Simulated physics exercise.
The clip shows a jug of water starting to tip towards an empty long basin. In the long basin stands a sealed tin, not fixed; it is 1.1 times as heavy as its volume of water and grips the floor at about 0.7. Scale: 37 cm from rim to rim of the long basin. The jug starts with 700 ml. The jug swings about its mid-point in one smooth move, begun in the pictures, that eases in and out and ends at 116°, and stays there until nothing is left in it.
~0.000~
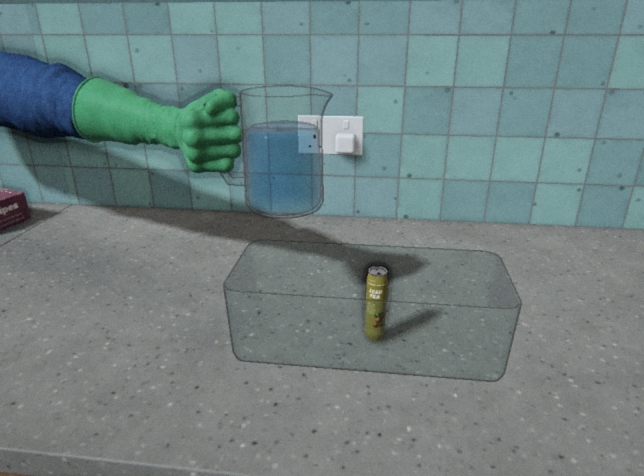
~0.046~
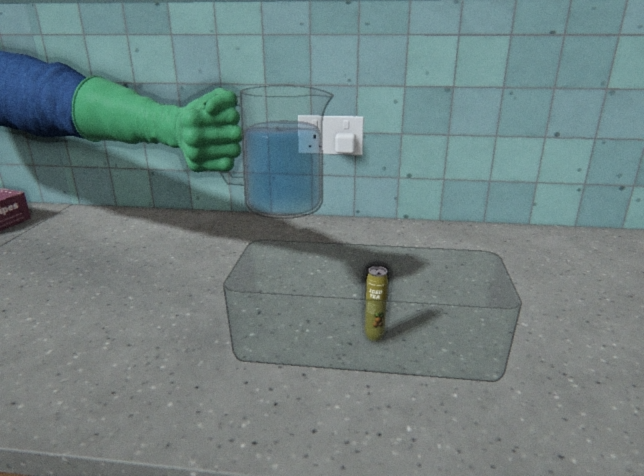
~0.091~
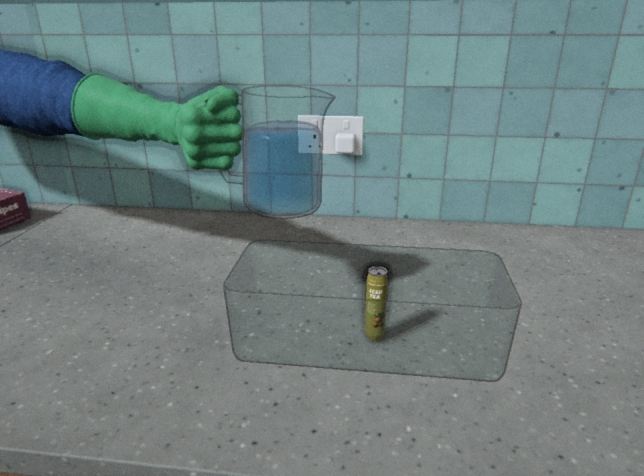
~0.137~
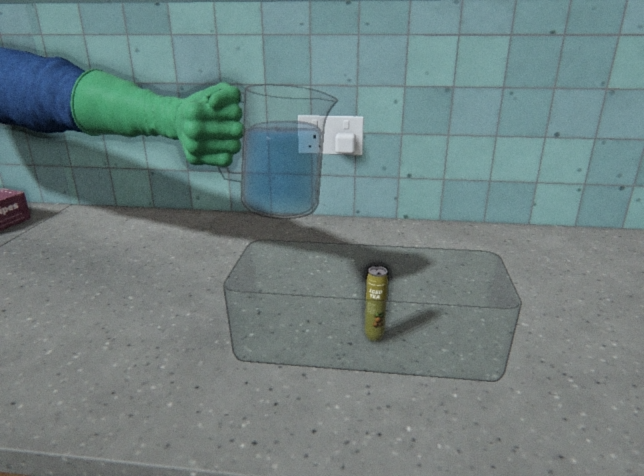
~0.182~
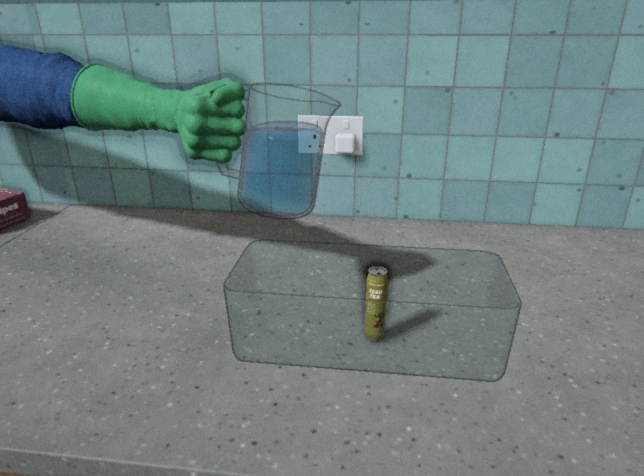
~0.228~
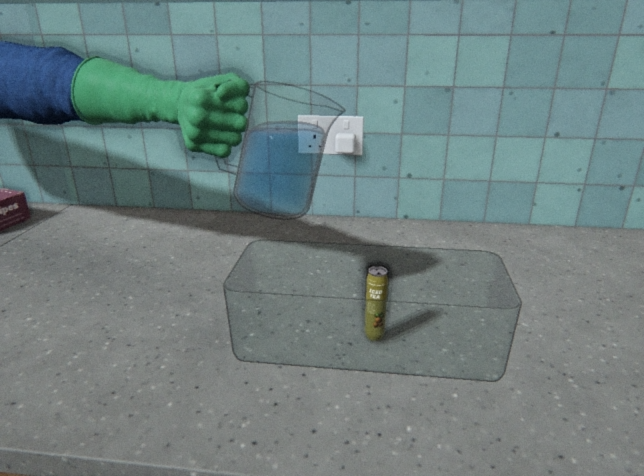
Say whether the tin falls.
The tin falls.
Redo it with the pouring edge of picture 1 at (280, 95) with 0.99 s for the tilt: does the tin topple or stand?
Then it remains upright.
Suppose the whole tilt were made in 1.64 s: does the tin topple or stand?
The tin goes over.
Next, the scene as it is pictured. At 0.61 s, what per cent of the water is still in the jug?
About 90 per cent.
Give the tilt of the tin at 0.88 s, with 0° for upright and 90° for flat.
Near 0° from upright.
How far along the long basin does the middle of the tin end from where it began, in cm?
Some 7.5 cm.
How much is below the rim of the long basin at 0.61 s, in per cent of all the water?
About 0 per cent.
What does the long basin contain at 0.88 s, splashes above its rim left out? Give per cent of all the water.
About 42 per cent.
After 0.61 s the tilt is 78° and 90 per cent is still to pour; the tin stands where it began.
After 0.88 s the tilt is 113° and 30 per cent is still to pour; the tin stands where it began.
After 1.17 s the tilt is 116° and 1 per cent is still to pour; the tin leans 35°.
After 1.49 s the tilt is 116° and 0 per cent is still to pour; the tin lies on its side.
In the end the tin lies on its side.
